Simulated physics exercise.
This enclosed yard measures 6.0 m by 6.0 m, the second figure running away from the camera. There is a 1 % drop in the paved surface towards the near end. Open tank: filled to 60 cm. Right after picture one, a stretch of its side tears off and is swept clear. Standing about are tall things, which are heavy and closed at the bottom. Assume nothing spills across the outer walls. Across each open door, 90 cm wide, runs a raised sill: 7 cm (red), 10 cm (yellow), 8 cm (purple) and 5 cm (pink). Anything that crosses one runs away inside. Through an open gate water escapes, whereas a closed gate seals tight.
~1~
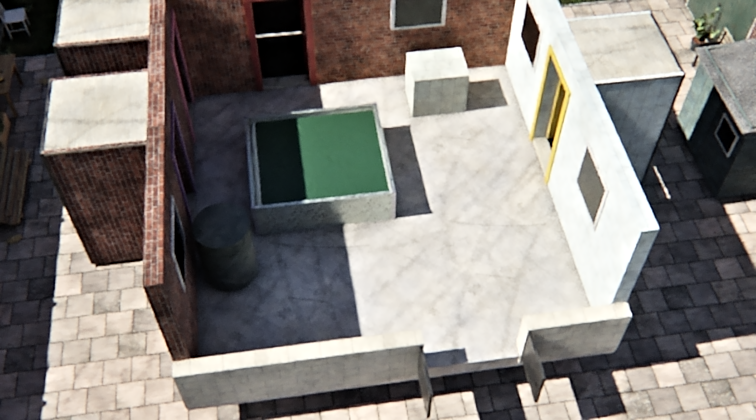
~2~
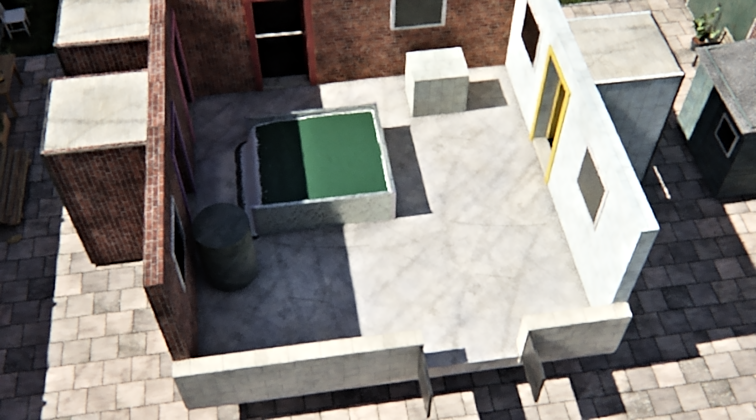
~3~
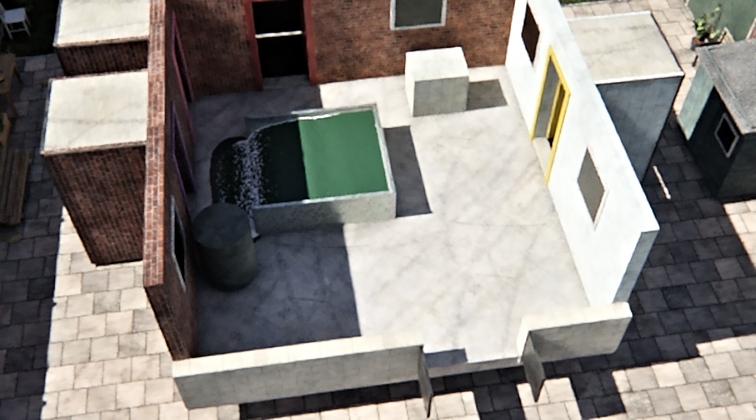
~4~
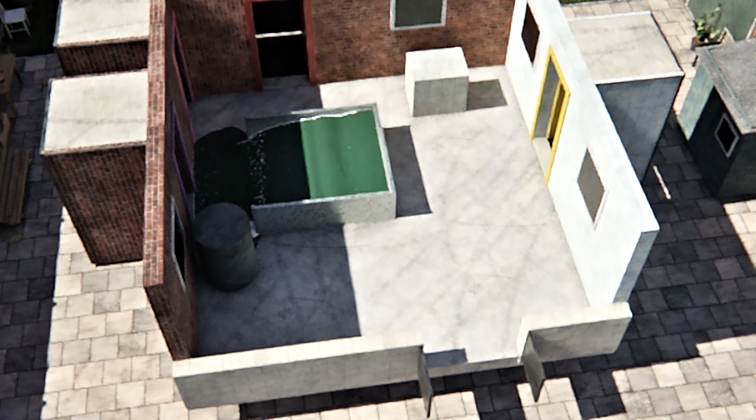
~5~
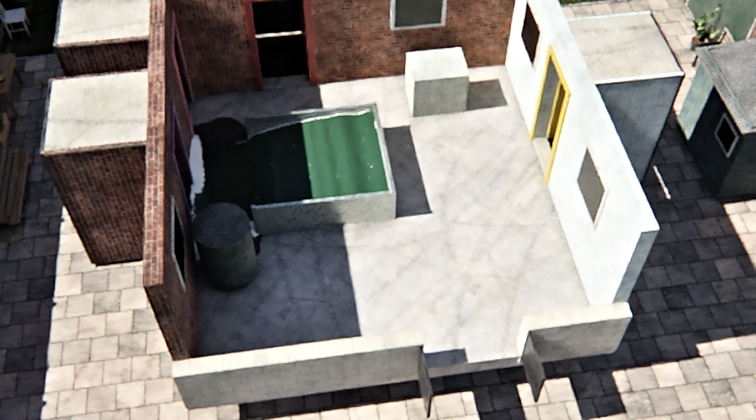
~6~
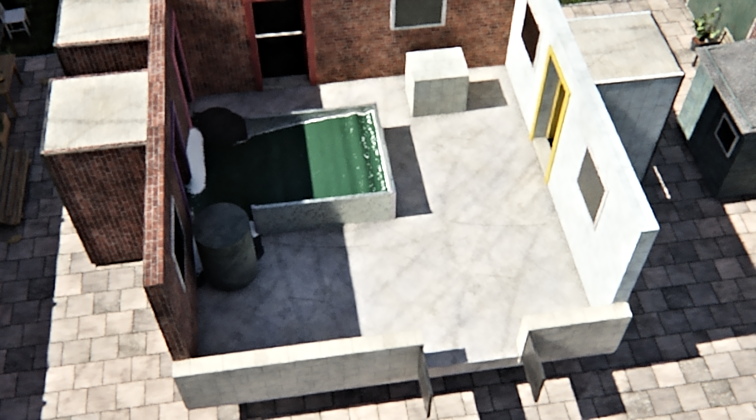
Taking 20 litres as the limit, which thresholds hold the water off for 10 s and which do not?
At the red door I expect the water to hold within the limit; at the yellow door I expect the water to hold within the limit; at the purple door I expect the water to rise above the limit; at the pink door I expect the water to rise above the limit.
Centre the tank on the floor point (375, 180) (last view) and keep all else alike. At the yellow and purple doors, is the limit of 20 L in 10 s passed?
Result - yellow door does not exceed it, purple door exceeds it.
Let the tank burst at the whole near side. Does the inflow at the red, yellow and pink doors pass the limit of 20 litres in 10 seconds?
Door by door - red: Within bounds, yellow: Within bounds, pink: Within bounds.
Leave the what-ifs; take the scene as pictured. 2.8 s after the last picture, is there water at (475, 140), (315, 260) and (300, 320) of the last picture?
Listed in sequence, the spots are bone dry, drenched and drenched.
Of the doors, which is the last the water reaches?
The yellow door.
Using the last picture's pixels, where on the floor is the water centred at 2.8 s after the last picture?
It lies at roughly (277, 184) in pixels.
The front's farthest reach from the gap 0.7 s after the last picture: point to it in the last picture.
About pixel (200, 372).
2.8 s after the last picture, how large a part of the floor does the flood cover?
Some 55 per cent of the floor is wet.
Then, 0.7 s after the last picture water covers 15 % of the floor and is deepest (42 cm) near (197, 226); red door not reached, yellow door not reached, purple door 40 cm at the sill, 207 L in, pink door 14 cm at the sill, 9 L in.
Then, 1.5 s after the last picture water covers 25 % of the floor and is deepest (38 cm) near (197, 235); red door 8 cm at the sill, 0 L in, yellow door not reached, purple door 36 cm at the sill, 415 L in, pink door 19 cm at the sill, 44 L in.
Then, 2.8 s after the last picture water covers 55 % of the floor and is deepest (22 cm) near (197, 235); red door 9 cm at the sill, 3 L in, yellow door not reached, purple door 21 cm at the sill, 599 L in, pink door 16 cm at the sill, 114 L in.
Then, 5.3 s after the last picture water covers 75 % of the floor and is deepest (11 cm) near (197, 253); red door 6 cm at the sill, 8 L in, yellow door 5 cm at the sill, 0 L in, purple door 11 cm at the sill, 667 L in, pink door 10 cm at the sill, 191 L in.
Then, 9.3 s after the last picture water covers 90 % of the floor and is deepest (10 cm) near (197, 253); red door 5 cm at the sill, 8 L in, yellow door 3 cm at the sill, 0 L in, purple door 9 cm at the sill, 686 L in, pink door 8 cm at the sill, 216 L in.
